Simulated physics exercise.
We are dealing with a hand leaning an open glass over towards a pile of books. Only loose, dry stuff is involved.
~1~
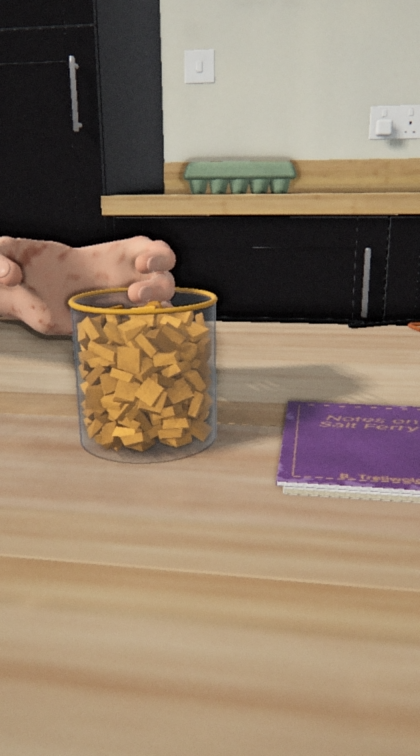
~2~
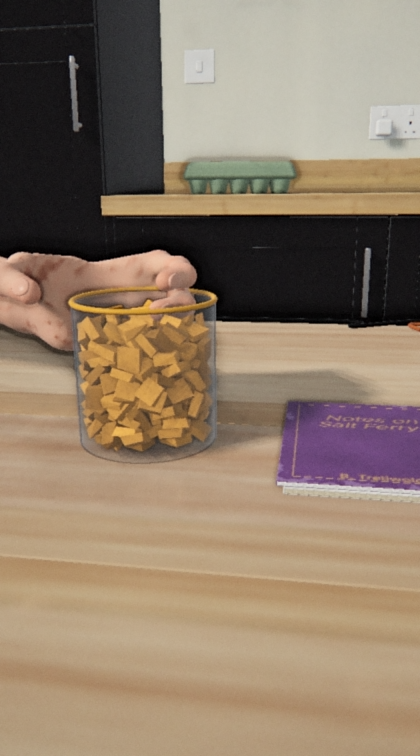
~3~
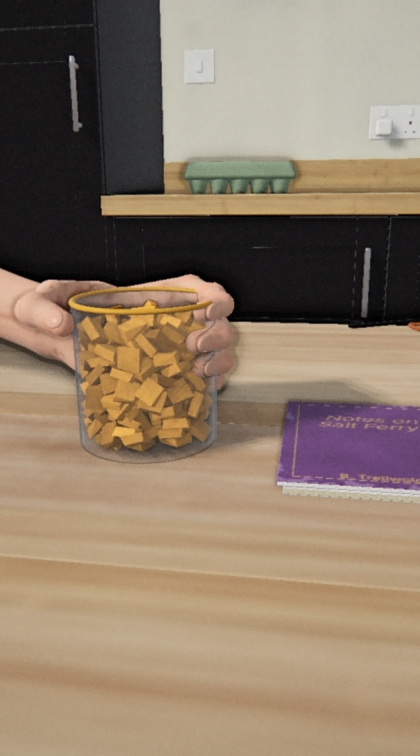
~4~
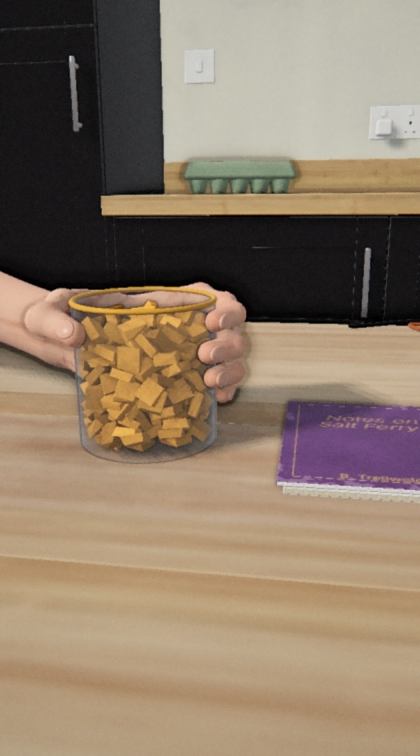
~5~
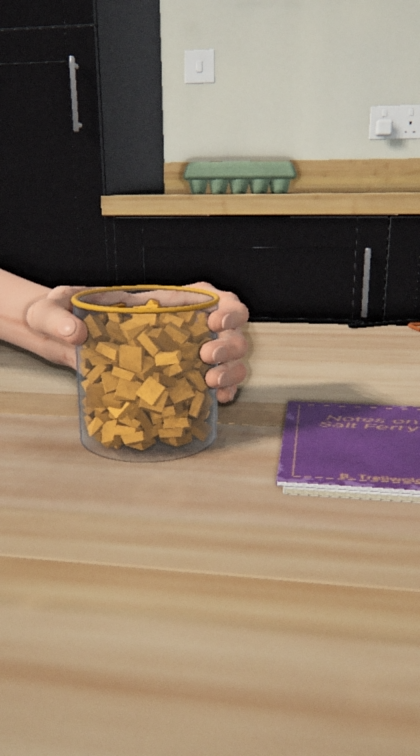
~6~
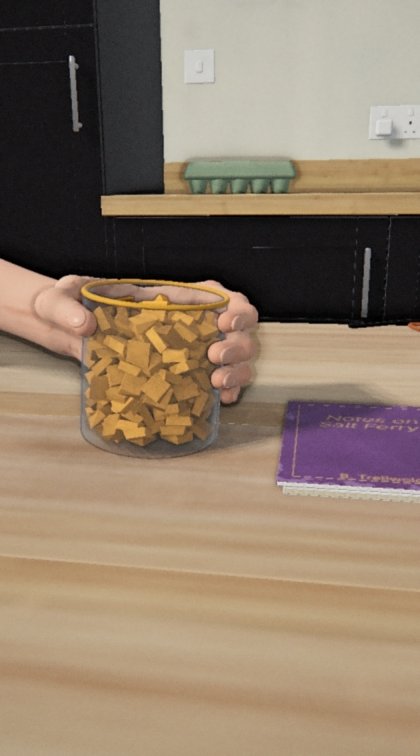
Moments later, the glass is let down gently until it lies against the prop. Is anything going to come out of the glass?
Overflowing.
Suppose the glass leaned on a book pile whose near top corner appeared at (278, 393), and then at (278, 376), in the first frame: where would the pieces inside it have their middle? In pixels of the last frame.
(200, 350), then (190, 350).
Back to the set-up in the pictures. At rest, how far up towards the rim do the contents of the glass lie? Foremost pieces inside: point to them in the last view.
(355, 397).
Then, 0.39 s after the last picture, the glass leans 25°; everything is still inside.
Then, 0.89 s after the last picture, the glass leans 50°; everything is still inside.
Then, 1.43 s after the last picture, the glass leans 76°; everything is still inside.
At rest, the glass rests on the book pile at 79°; a small part of the small crackers out of it.
